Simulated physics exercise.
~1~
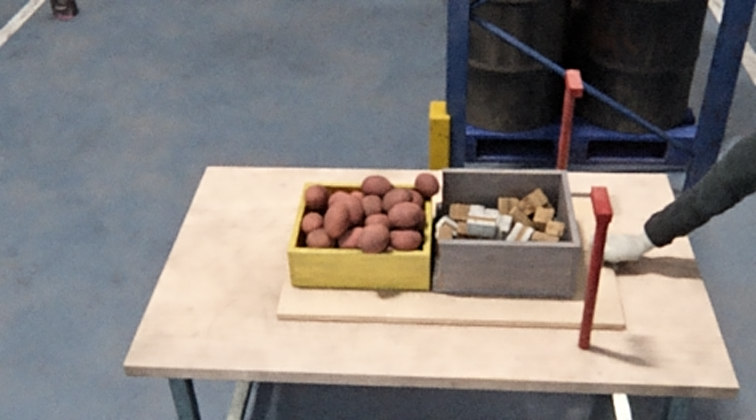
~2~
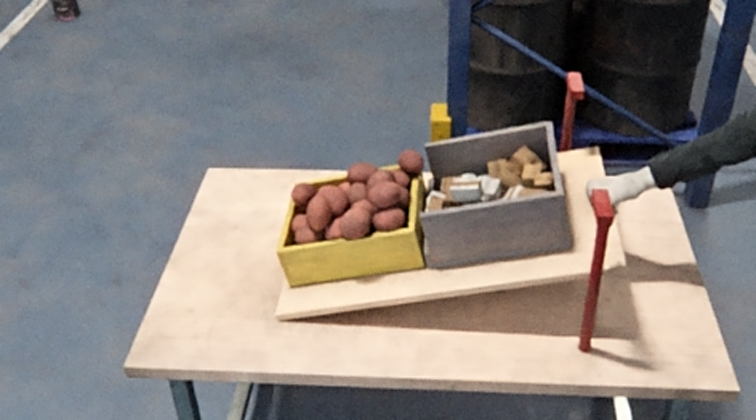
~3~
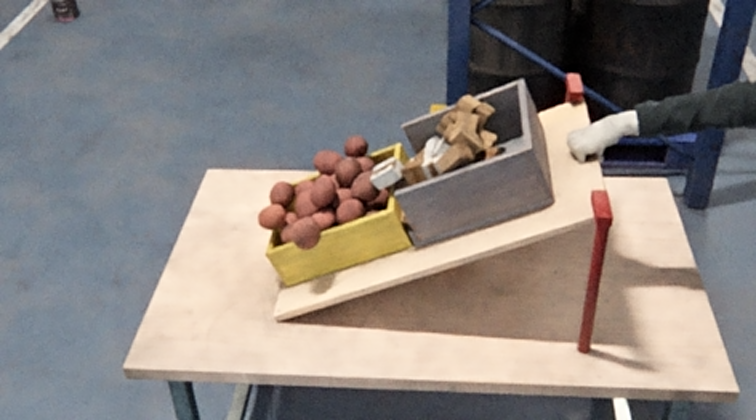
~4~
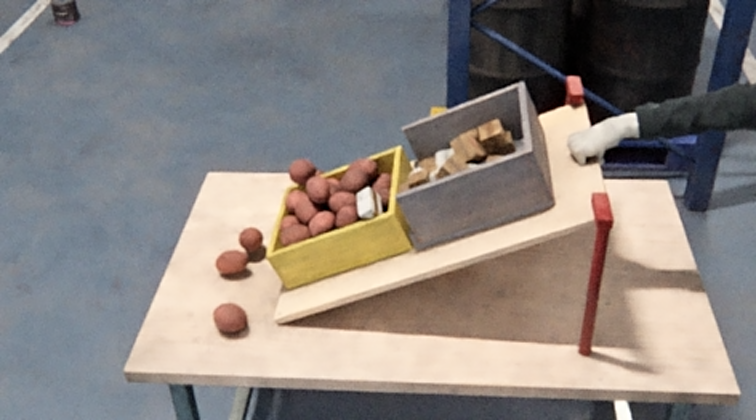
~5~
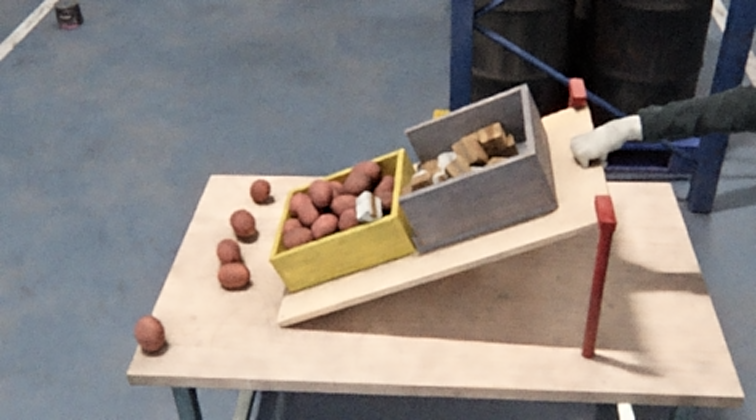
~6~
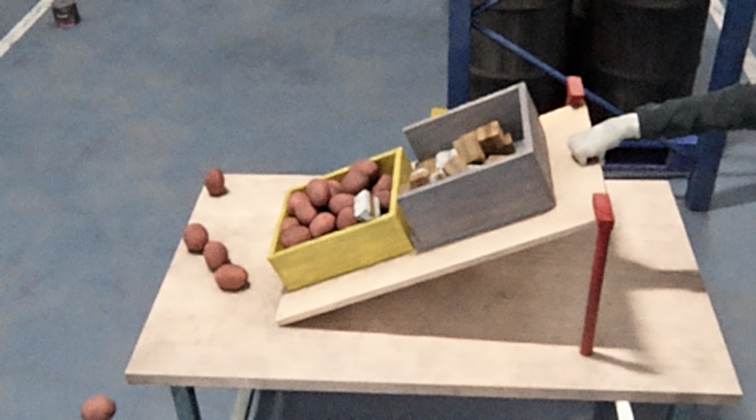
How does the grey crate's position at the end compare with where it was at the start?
At the start the grey crate sits level, low over the table on the flat board. By the end it is higher and slightly further left, tilted down towards the left on the raised board.
Workshop table where a gloved hand tilts a board of crates, sending several red potatoes rolling out, one leaving the tabletop.
